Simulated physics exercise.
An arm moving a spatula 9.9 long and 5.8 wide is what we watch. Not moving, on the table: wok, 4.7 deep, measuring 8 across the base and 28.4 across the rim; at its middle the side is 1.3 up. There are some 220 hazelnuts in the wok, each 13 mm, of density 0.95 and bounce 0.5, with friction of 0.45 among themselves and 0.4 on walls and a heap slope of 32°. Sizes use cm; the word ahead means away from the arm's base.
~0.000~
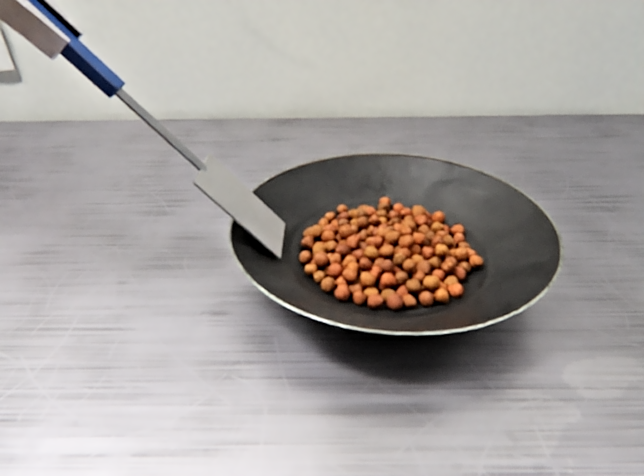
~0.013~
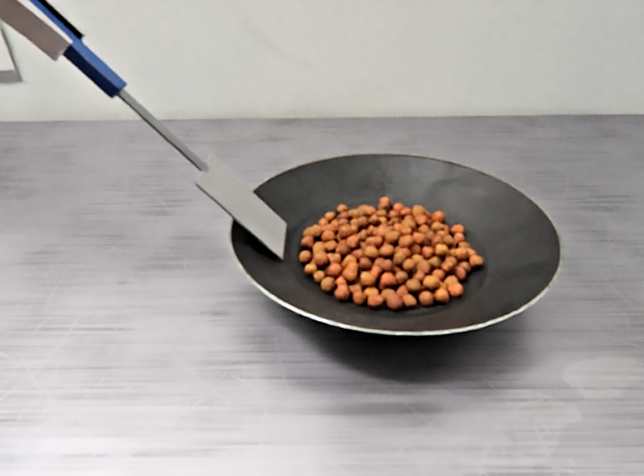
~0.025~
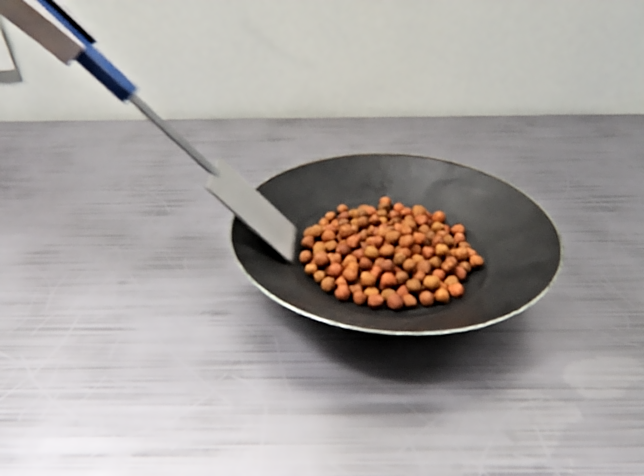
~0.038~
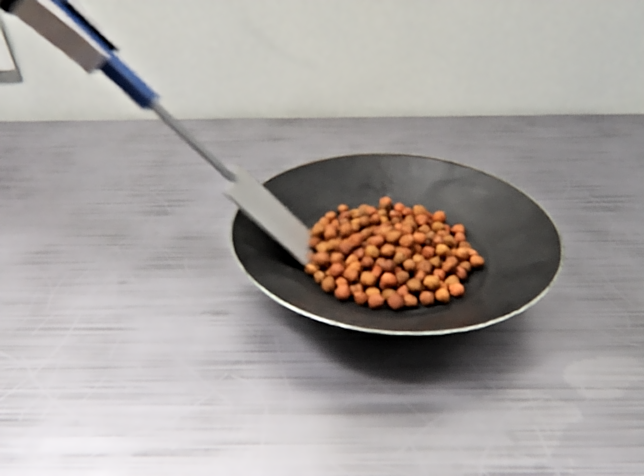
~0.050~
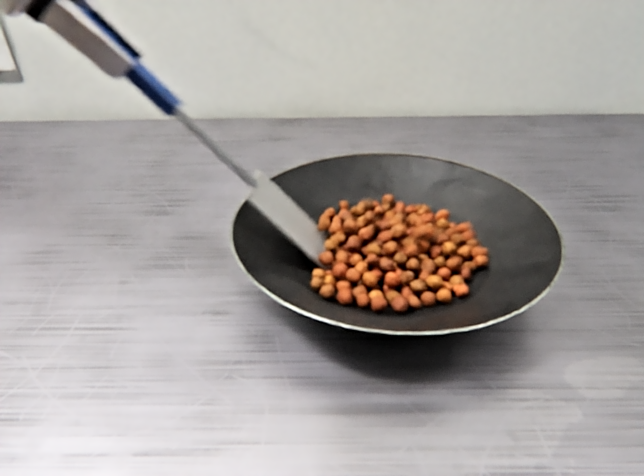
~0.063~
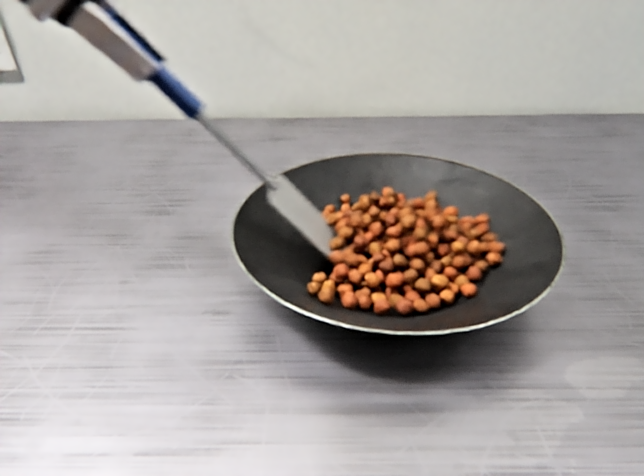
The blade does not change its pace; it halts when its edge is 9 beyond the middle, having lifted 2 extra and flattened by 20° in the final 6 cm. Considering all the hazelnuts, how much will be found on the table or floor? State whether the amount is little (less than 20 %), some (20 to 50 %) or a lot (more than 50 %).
The amount is some, 20 to 50 %.
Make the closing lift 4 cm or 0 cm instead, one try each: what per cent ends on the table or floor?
20 and 30 per cent.
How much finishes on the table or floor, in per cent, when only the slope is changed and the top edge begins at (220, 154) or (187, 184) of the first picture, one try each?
About 35% and 30%.
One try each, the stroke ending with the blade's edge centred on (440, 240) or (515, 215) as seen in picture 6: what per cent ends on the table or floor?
Estimates, in order: 10 % and 35 %.
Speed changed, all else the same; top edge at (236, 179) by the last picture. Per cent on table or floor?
About 5 per cent.
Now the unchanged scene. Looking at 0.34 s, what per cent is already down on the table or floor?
About 25 per cent.
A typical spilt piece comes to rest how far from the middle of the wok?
It's around 34 cm.
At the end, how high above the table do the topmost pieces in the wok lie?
Height at rest: Roughly 5.0 cm.
After 0.09 s, sloping 50°, highest piece 9 above the table; 221 in the wok.
After 0.13 s, sloping 45°, highest piece 11 above the table; 219 in the wok, 2 on the blade or in flight.
After 0.34 s, sloping 30°, highest piece 7 above the table; 155 in the wok, 55 on the table or floor, 11 on the blade or in flight.
After 1.39 s, sloping 30°, highest piece 6 above the table; 155 in the wok, 66 on the table or floor.
In the end, 155 in the wok, 66 on the table or floor. That is 30 % on the table or floor.
